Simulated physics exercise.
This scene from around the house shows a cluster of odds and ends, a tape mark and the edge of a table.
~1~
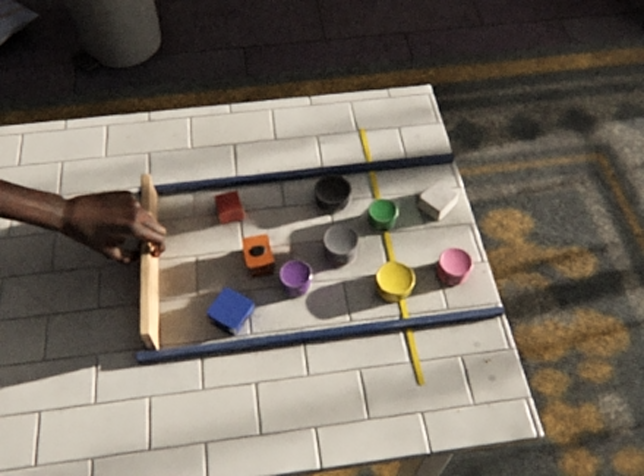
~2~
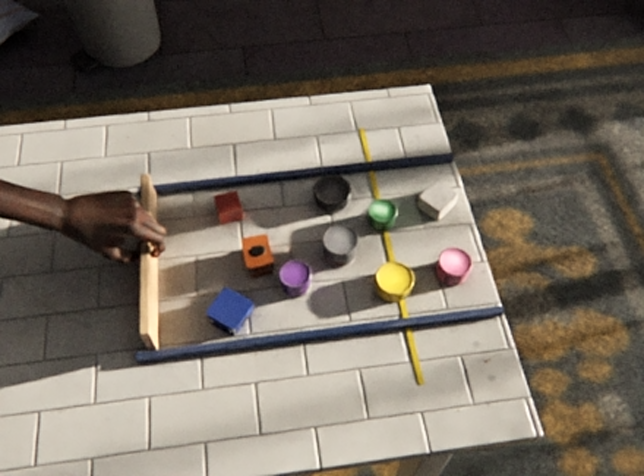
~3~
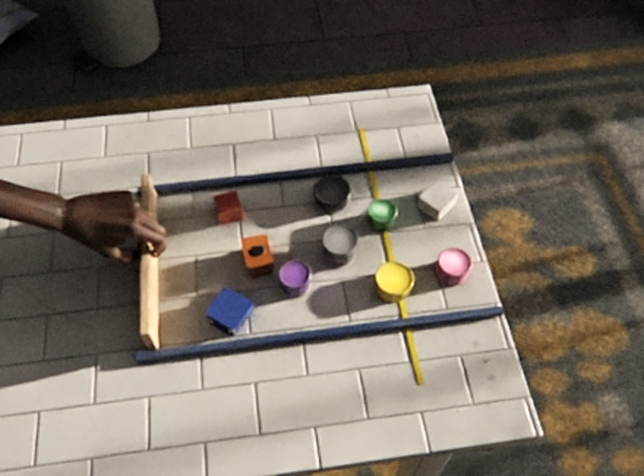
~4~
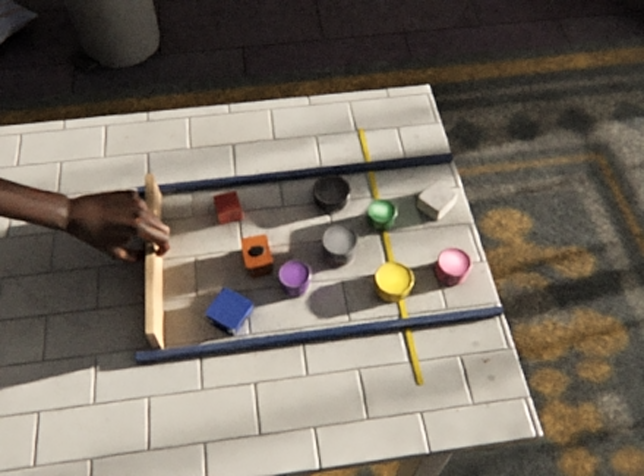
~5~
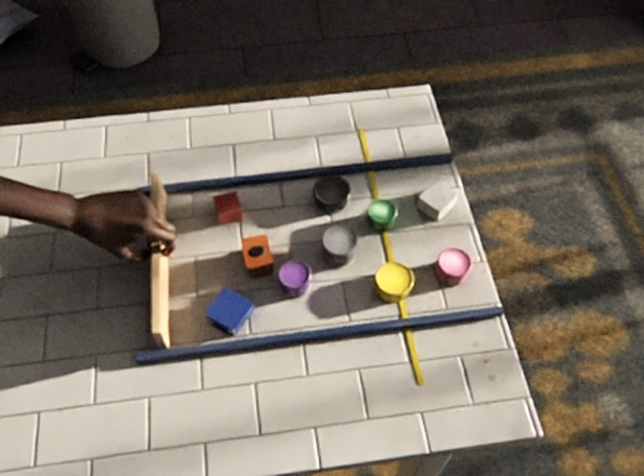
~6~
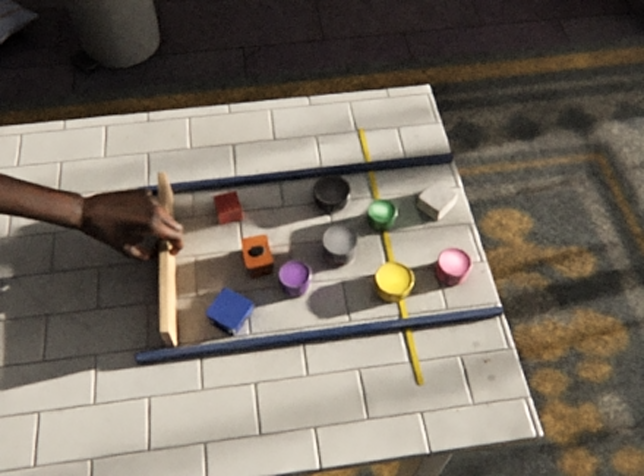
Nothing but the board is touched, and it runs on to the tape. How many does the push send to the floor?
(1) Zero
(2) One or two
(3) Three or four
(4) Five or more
The answer is 1.
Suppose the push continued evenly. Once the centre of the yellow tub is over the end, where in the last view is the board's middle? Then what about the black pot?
Points: About (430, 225) and about (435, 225).
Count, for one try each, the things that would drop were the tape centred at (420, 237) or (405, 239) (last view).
Counts: 1, 1.
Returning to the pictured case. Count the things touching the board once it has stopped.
5 touch it.
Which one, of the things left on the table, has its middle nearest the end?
Pink tub.
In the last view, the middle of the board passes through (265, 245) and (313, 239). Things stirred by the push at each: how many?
At first I count 4, and then 6.
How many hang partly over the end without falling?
I count 1 overhanging.
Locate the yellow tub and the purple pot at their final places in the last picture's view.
The yellow tub finishes at (449, 275); the purple pot finishes at (411, 265).
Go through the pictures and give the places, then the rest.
White block (438, 200); pink tub (454, 267); green tin (382, 216); board (149, 258); tape (388, 241), in the first picture.
Pink tub (454, 267); red block (229, 208), in the second picture.
Green tin (381, 216); purple pot (295, 279), in the third picture.
White block (437, 200); orange case (257, 256), in the fourth picture.
Pink tub (453, 267); yellow tub (394, 282), in the fifth picture.
White block (437, 200); pink tub (453, 267); green tin (381, 216); board (167, 256); tape (387, 241), in the sixth picture.
Soon after, none off yet; white block at rest near (437, 200); pink tub at rest near (453, 267); green tin at rest near (381, 216).
At rest, the number that fall off is zero.
